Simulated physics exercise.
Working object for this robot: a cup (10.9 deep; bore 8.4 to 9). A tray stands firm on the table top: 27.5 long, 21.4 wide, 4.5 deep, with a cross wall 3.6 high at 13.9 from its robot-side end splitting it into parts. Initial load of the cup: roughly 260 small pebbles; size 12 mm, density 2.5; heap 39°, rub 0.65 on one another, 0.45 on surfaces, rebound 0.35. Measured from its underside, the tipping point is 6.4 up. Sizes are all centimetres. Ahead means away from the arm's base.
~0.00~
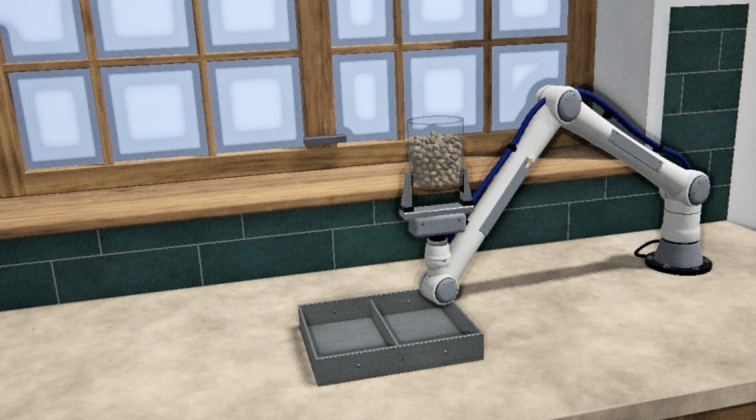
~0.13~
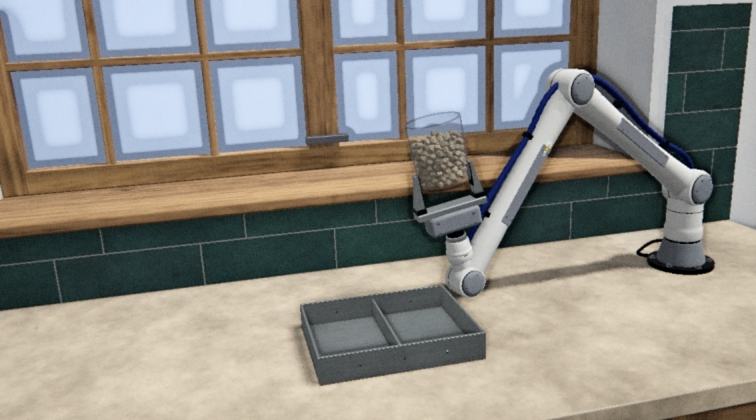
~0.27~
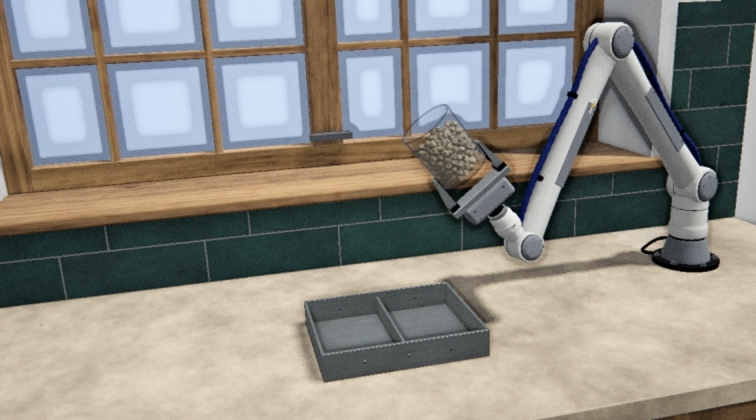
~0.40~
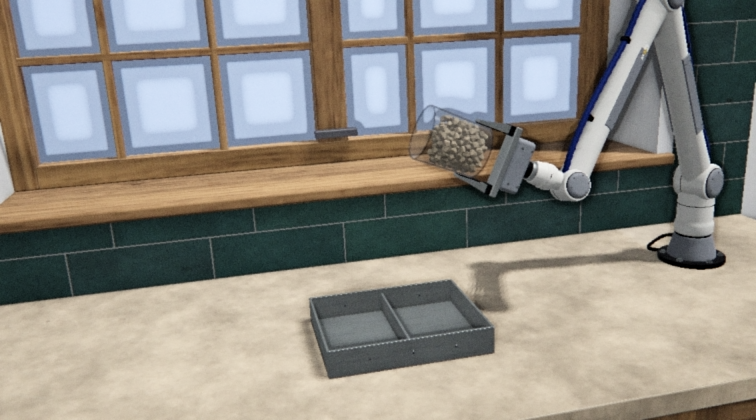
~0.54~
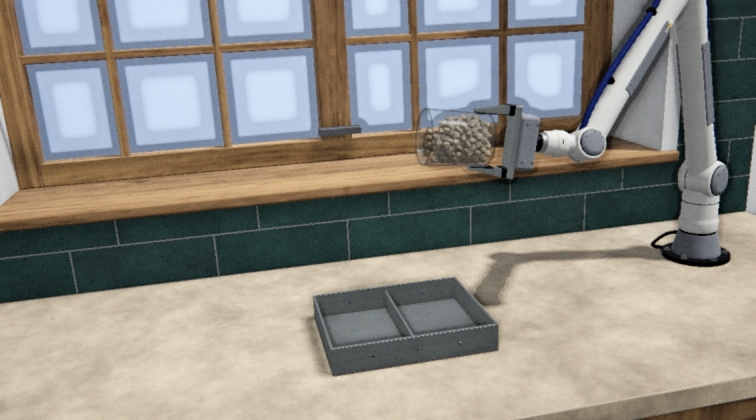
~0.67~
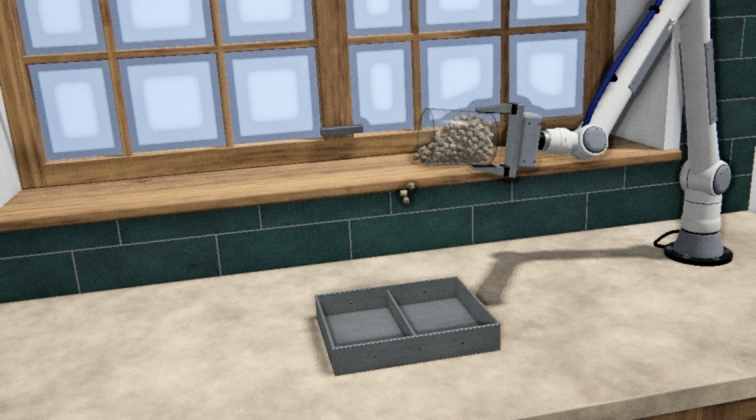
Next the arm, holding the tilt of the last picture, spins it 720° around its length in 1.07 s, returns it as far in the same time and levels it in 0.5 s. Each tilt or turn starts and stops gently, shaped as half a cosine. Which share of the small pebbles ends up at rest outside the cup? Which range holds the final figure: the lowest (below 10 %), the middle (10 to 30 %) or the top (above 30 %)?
It sits in the top range, above 30 %.
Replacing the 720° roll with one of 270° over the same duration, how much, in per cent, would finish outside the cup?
Then about 35 percent.
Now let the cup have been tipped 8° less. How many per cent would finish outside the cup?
It would come to roughly 10 percent.
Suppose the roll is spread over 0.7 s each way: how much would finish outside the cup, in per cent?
That would give near 15 in a hundred.
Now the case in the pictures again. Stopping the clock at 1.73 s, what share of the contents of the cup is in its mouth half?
35 per cent, roughly.
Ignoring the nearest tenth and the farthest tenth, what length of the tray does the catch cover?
18 cm.
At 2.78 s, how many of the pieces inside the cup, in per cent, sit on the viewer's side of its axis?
Roughly 35 per cent.
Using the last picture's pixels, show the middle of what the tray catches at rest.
Near pixel (379, 331).
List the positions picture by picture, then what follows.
The first frame shows cup middle at (436, 153), upright; upper third of the load around (435, 146), from x 415 to 460, top at y 135; 258 in the cup.
The second frame shows cup middle at (439, 152), tipped 11°; upper third of the load around (439, 145), from x 415 to 465, top at y 135.
The third frame shows cup middle at (445, 148), tipped 38°; upper third of the load around (448, 141), from x 420 to 475, top at y 125.
The fourth frame shows cup middle at (452, 143), tipped 66°; upper third of the load around (456, 132), from x 430 to 485, top at y 120.
The fifth frame shows cup middle at (456, 139), tipped 82°; upper third of the load around (463, 128), from x 425 to 490, top at y 115.
The sixth frame shows cup middle at (458, 138), tipped 83°; upper third of the load around (469, 129), from x 405 to 490, top at y 115; 255 in the cup, 3 in flight or on a rim.
By 1.73 s, tipped 83°, highest piece 37 above the table; 202 in the cup, 36 in the far-side part, 11 in the robot-side part, 1 on the table or floor, 8 in flight or on a rim.
By 2.78 s, tipped 83°, highest piece 37 above the table; 159 in the cup, 59 in the far-side part, 30 in the robot-side part, 3 on the table or floor, 7 in flight or on a rim.
By 3.51 s, upright, highest piece 38 above the table; 156 in the cup, 67 in the far-side part, 32 in the robot-side part, 3 on the table or floor.
By 4.21 s, upright, highest piece 38 above the table; 156 in the cup, 67 in the far-side part, 32 in the robot-side part, 3 on the table or floor.
Final count, 156 in the cup, 67 in the far-side part, 32 in the robot-side part, 3 on the table or floor. That is 40 % outside the cup.
